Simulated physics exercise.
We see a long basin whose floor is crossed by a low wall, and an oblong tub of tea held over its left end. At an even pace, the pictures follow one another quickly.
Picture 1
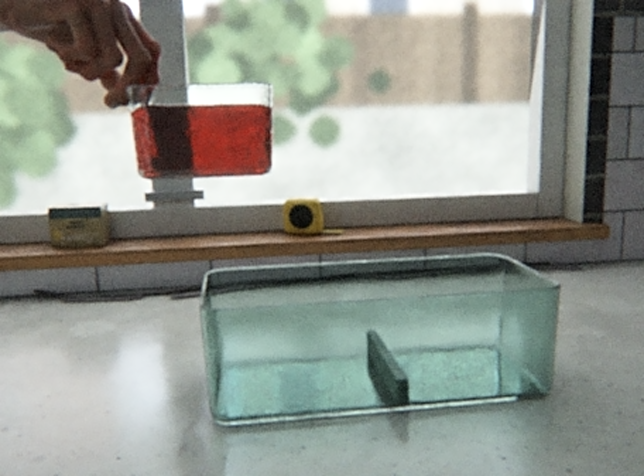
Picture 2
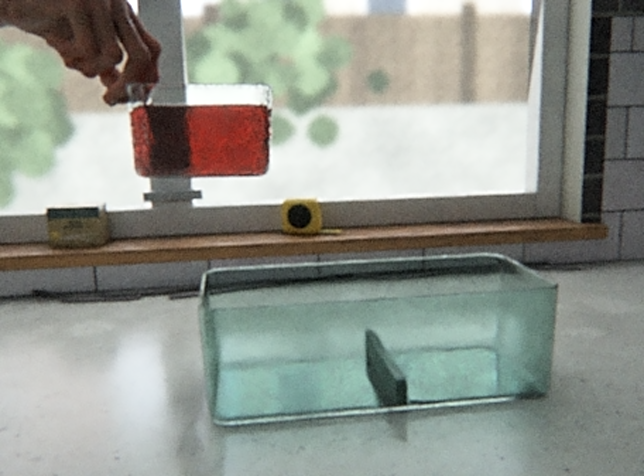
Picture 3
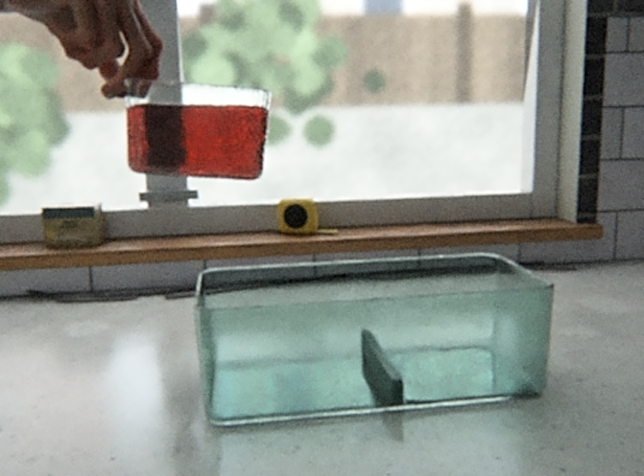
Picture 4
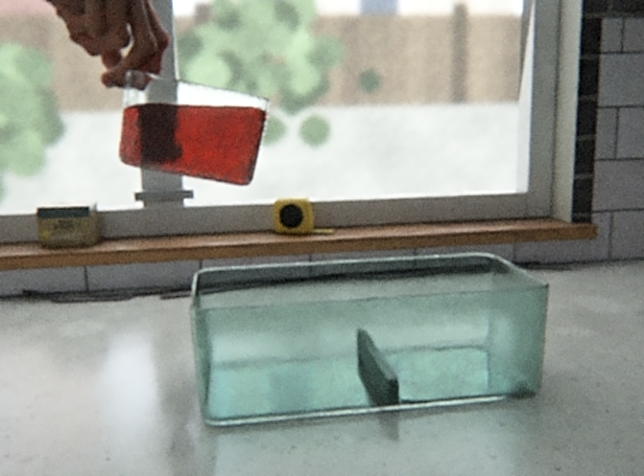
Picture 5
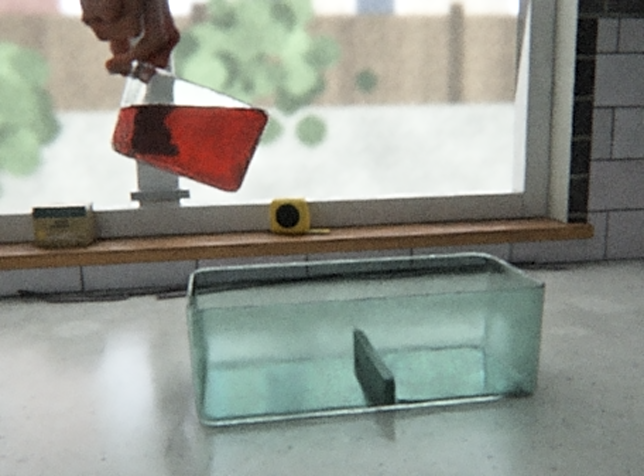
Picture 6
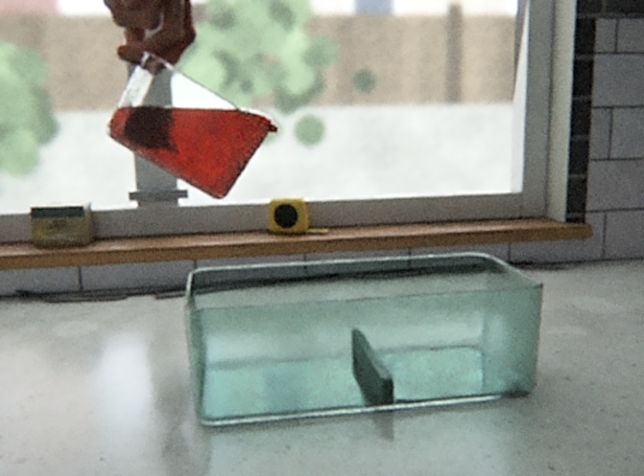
On a kitchen counter by a window, a hand tilts a tub of red tea rightward above a long divided glass basin.
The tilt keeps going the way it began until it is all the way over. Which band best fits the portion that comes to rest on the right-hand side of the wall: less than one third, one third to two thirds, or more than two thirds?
Fails to reach a third.
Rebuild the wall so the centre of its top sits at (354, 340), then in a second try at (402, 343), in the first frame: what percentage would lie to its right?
Try 1: Some 45 %; try 2: 10 %.
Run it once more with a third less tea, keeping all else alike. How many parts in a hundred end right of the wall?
Result: Around 15 per cent.
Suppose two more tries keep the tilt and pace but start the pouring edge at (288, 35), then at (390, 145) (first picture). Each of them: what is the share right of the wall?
Roughly 45 per cent, then roughly 85 per cent.
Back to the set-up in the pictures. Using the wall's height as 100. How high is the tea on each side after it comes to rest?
70 % left, 20 % right.
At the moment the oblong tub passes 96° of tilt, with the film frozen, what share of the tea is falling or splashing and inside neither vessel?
It works out to about 45 percent.
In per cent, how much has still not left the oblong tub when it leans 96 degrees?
Roughly 25 percent remains at that point.
A moment on, the oblong tub is tipped on its side and 25 per cent is still to pour, 32 is left of the wall and 0 right of it.
Next, the oblong tub is tipped right over and 3 per cent is still to pour, 79 is left of the wall and 8 right of it.
Then the oblong tub is tipped right over and 0 per cent is still to pour, 82 is left of the wall and 15 right of it.
Later the oblong tub is tipped right over and 0 per cent is still to pour, 80 is left of the wall and 18 right of it.
In the end 80 per cent lies left of the wall, 18 right of it and 2 outside.
